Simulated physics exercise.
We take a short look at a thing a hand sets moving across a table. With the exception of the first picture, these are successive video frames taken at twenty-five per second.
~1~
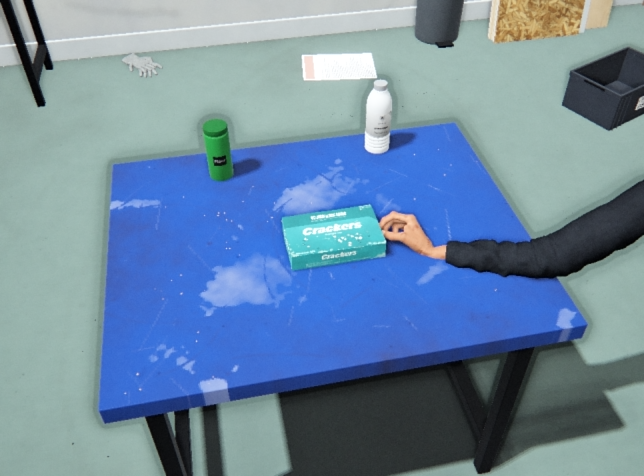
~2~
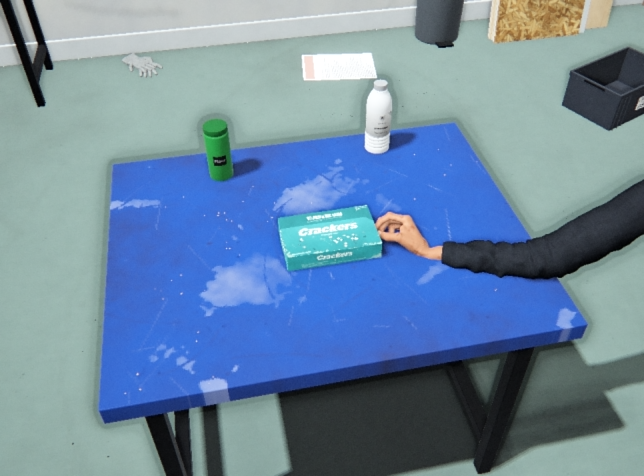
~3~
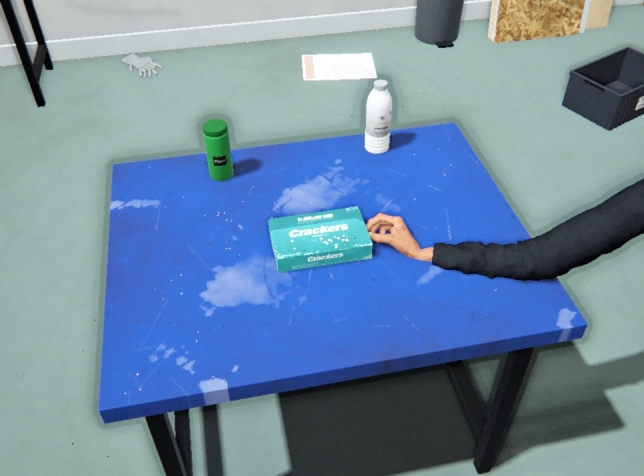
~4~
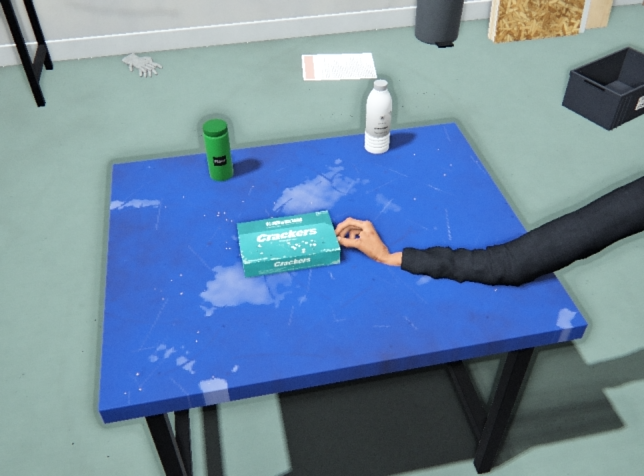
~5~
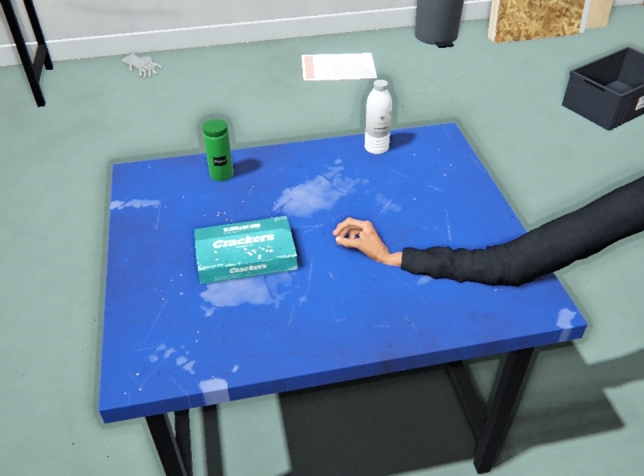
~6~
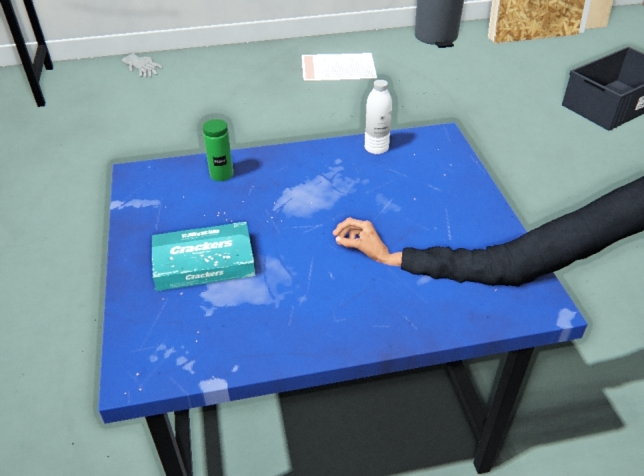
A turquoise packet of crackers slides left across a scuffed blue table, pushed by a hand at its right side, while a green container and a white bottle stay put behind it. The hand then halts with its arm outstretched, and the packet slides further left on its own, leaving a widening gap.
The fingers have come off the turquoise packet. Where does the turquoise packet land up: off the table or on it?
Comes down.
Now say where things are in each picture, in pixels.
The first frame shows under the hand; turquoise packet (333, 236).
The second frame shows under the hand; turquoise packet (329, 237).
The third frame shows under the hand; turquoise packet (319, 238).
The fourth frame shows turquoise packet (288, 243).
The fifth frame shows turquoise packet (245, 249) displaced a little.
The sixth frame shows turquoise packet (203, 255) displaced about its own width.
Then, 0.30 s past the last view, turquoise packet now off the table.
Then, 0.50 s past the last view, things are still on the move.
Finally, off the table, turquoise packet.
